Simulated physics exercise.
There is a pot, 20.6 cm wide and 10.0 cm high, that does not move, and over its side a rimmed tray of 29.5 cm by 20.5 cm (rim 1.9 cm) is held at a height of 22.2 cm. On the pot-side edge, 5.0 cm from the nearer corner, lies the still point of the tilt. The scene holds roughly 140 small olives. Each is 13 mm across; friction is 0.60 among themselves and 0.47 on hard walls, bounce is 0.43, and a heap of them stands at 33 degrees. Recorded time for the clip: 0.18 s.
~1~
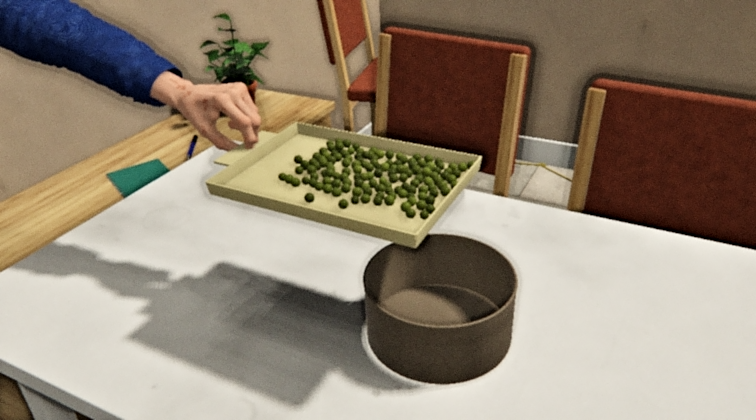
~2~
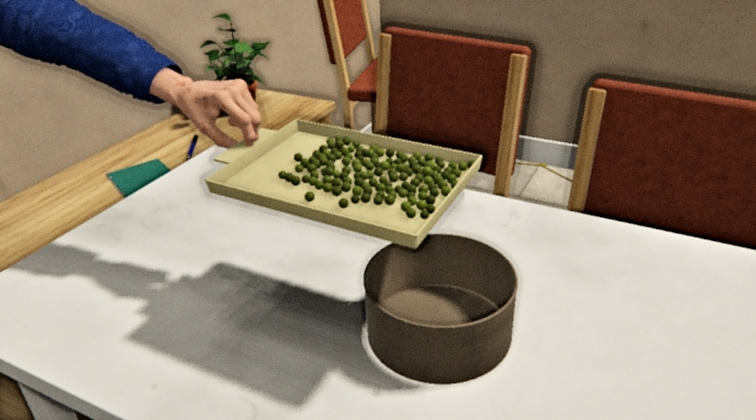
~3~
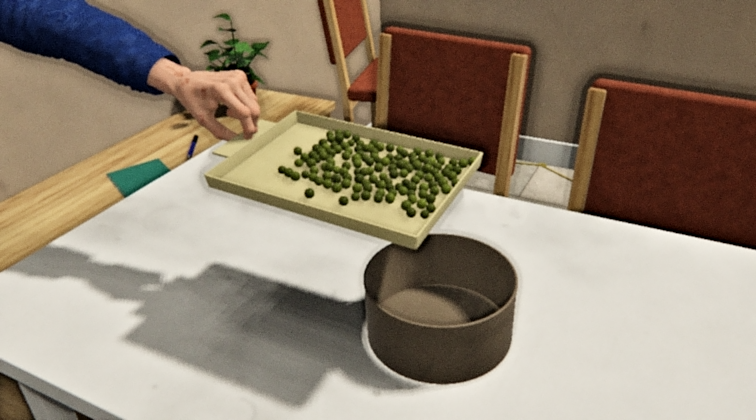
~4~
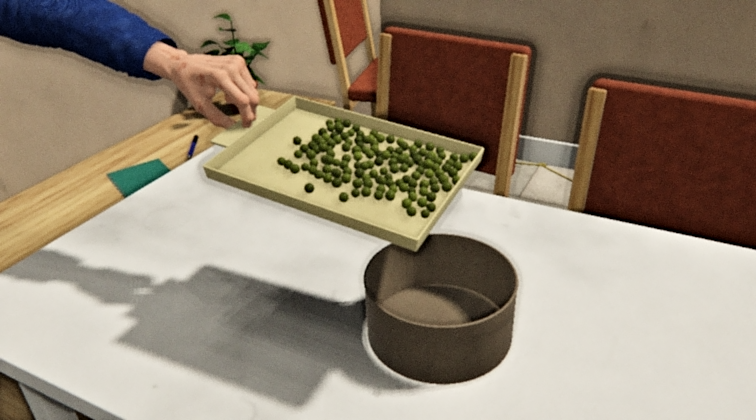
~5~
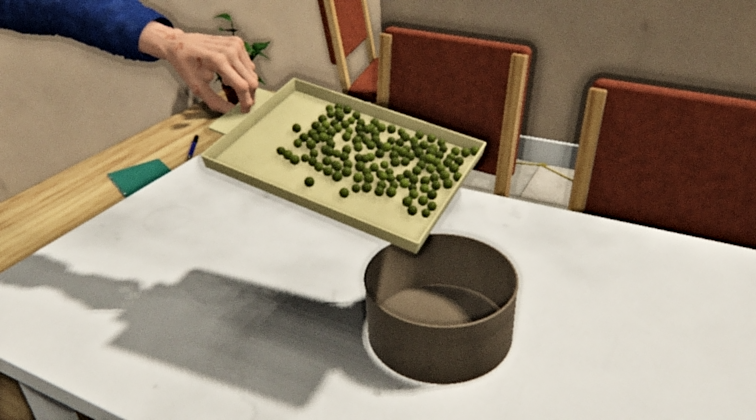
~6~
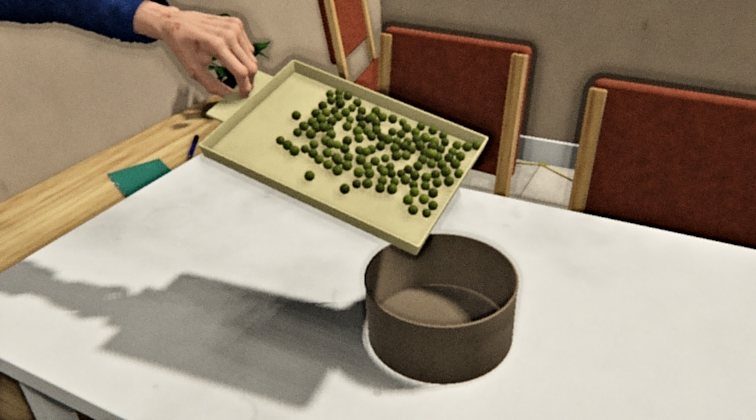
The video shows a hand in a blue sleeve at the left end of a pale rimmed tray of small green olives, which gradually tilts, its left side rising, beside a still brown pot on a white table.
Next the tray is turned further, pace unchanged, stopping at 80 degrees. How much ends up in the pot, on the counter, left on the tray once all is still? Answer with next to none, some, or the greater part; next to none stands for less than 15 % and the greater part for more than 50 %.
Pot: Next to none; counter: The greater part; left on the tray: Some.
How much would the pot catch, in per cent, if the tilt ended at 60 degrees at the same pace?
In that case it comes to about 0 in a hundred.
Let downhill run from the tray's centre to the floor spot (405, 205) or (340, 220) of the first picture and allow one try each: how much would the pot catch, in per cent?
That would be close to 10 per cent and then close to 0 per cent.
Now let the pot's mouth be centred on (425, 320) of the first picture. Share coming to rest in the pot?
It would come to around 60 percent.
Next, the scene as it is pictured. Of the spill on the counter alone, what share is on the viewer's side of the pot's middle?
Share: Roughly 100 %.
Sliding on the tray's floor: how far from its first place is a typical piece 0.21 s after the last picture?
I'd say close to 4 centimetres.
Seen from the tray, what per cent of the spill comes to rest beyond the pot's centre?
I reckon around 90 per cent.
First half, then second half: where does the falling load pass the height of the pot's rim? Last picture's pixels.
Earlier half close to (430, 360), later half at (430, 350) in pixels.
Then, 0.21 s after the last picture, tilt 51 degrees; the tray holds 100 %, the pot 0 %.
Then, 0.34 s after the last picture, tilt 71 degrees; the tray holds 100 %, the pot 0 %.
Then, 0.61 s after the last picture, tilt 80 degrees; the tray holds 45 %, the pot 0 %.
In the end, pot 0 %, counter 70 %, tray 30 %.
